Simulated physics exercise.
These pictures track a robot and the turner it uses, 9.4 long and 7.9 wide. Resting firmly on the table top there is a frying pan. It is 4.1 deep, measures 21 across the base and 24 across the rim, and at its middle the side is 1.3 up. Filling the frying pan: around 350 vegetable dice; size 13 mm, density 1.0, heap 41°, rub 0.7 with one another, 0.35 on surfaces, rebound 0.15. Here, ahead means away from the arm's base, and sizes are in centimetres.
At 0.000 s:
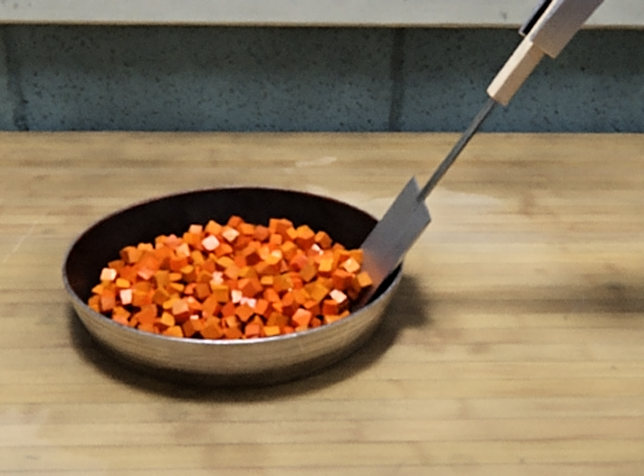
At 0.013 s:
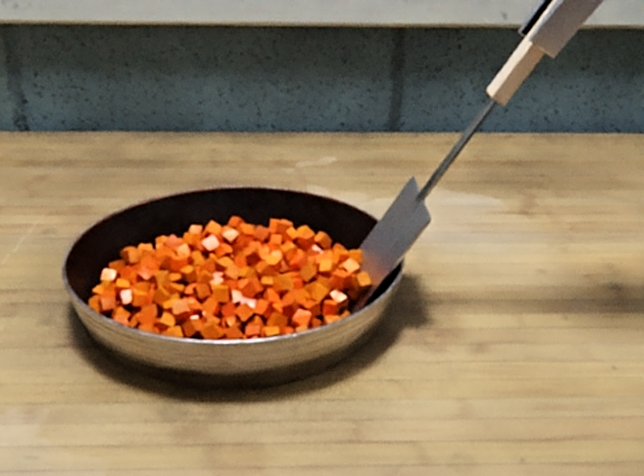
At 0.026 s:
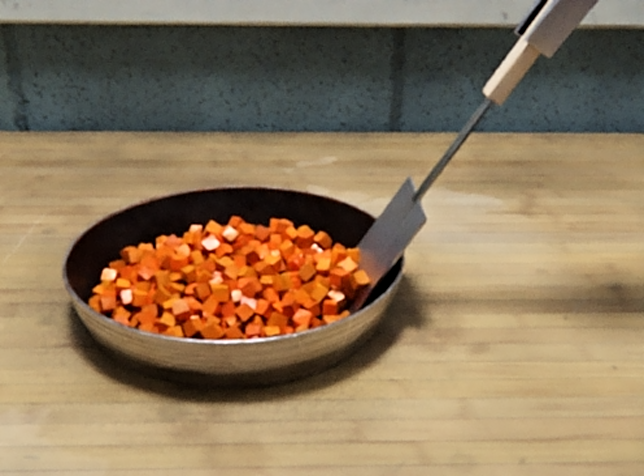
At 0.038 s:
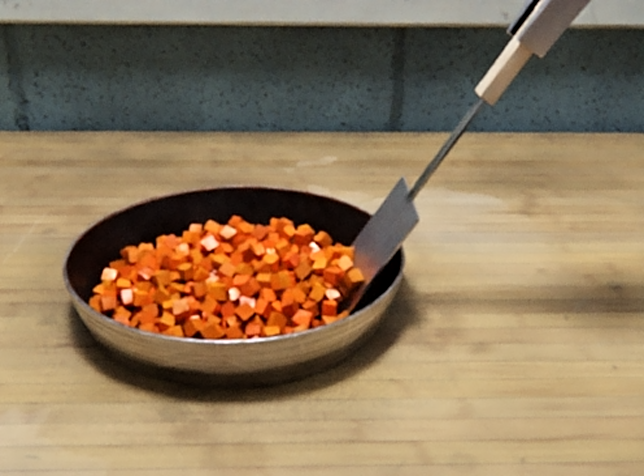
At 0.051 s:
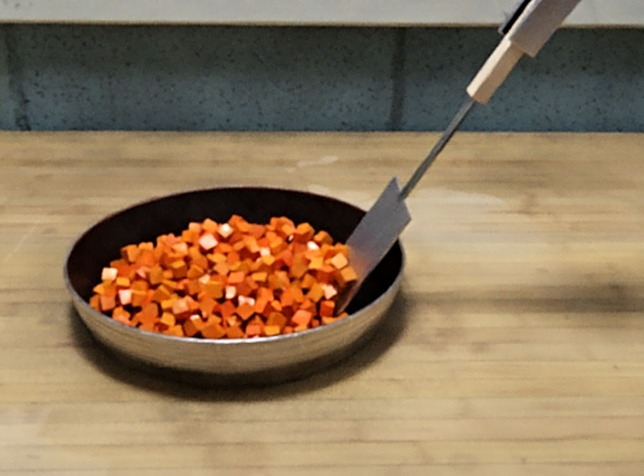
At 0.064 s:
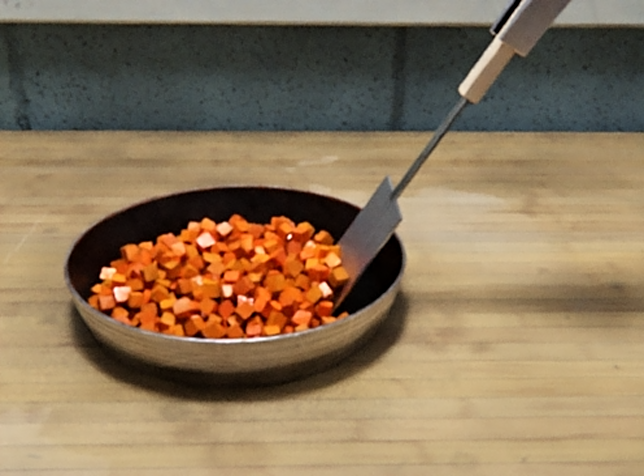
In the video, a tilted metal turner held by a robot arm rests in a frying pan of diced orange vegetables on a wooden table, then slides slowly left, nudging the nearest pieces slightly while the pan stays still.
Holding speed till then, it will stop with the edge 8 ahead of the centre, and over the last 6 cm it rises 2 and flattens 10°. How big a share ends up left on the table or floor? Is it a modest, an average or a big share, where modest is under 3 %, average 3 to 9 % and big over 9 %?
Average.
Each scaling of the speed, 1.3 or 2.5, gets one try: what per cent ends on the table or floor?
Estimates, in order: 10 % and 30 %.
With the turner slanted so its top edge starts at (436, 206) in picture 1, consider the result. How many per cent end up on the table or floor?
About 5 per cent.
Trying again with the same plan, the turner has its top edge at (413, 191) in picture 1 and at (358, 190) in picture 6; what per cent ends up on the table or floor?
Close to 25 in a hundred.
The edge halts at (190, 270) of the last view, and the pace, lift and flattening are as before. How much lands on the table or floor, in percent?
Some 0 per cent.
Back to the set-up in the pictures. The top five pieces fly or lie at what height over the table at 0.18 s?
They are near 5 cm up.
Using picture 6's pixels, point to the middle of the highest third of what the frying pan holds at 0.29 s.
Centre: Roughly (179, 245) in the last picture.
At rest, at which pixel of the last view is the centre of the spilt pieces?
In the last view, it's around (35, 281).
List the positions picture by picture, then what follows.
In the first frame, turner top edge at (422, 197), sloping 58°; upper third of the load around (249, 270), from x 95 to 360, top at y 225; 350 in the frying pan.
In the second frame, turner top edge at (422, 197), sloping 58°; upper third of the load around (249, 270), from x 95 to 360, top at y 225.
In the third frame, turner top edge at (418, 196), sloping 58°; upper third of the load around (252, 269), from x 100 to 360, top at y 225.
In the fourth frame, turner top edge at (411, 196), sloping 58°; upper third of the load around (251, 267), from x 100 to 355, top at y 225.
In the fifth frame, turner top edge at (403, 196), sloping 58°; upper third of the load around (246, 266), from x 100 to 355, top at y 225.
In the sixth frame, turner top edge at (395, 196), sloping 58°; upper third of the load around (241, 264), from x 100 to 360, top at y 220; 350 in the frying pan.
By 0.18 s, sloping 58°, highest piece 5 above the table; 350 in the frying pan.
By 0.29 s, sloping 54°, highest piece 8 above the table; 349 in the frying pan, 1 on the table or floor.
By 0.54 s, sloping 48°, highest piece 7 above the table; 331 in the frying pan, 18 on the table or floor, 1 on the blade or in flight.
By 1.59 s, sloping 48°, highest piece 7 above the table; 331 in the frying pan, 19 on the table or floor.
Final count, 331 in the frying pan, 19 on the table or floor. That is 5 % on the table or floor.
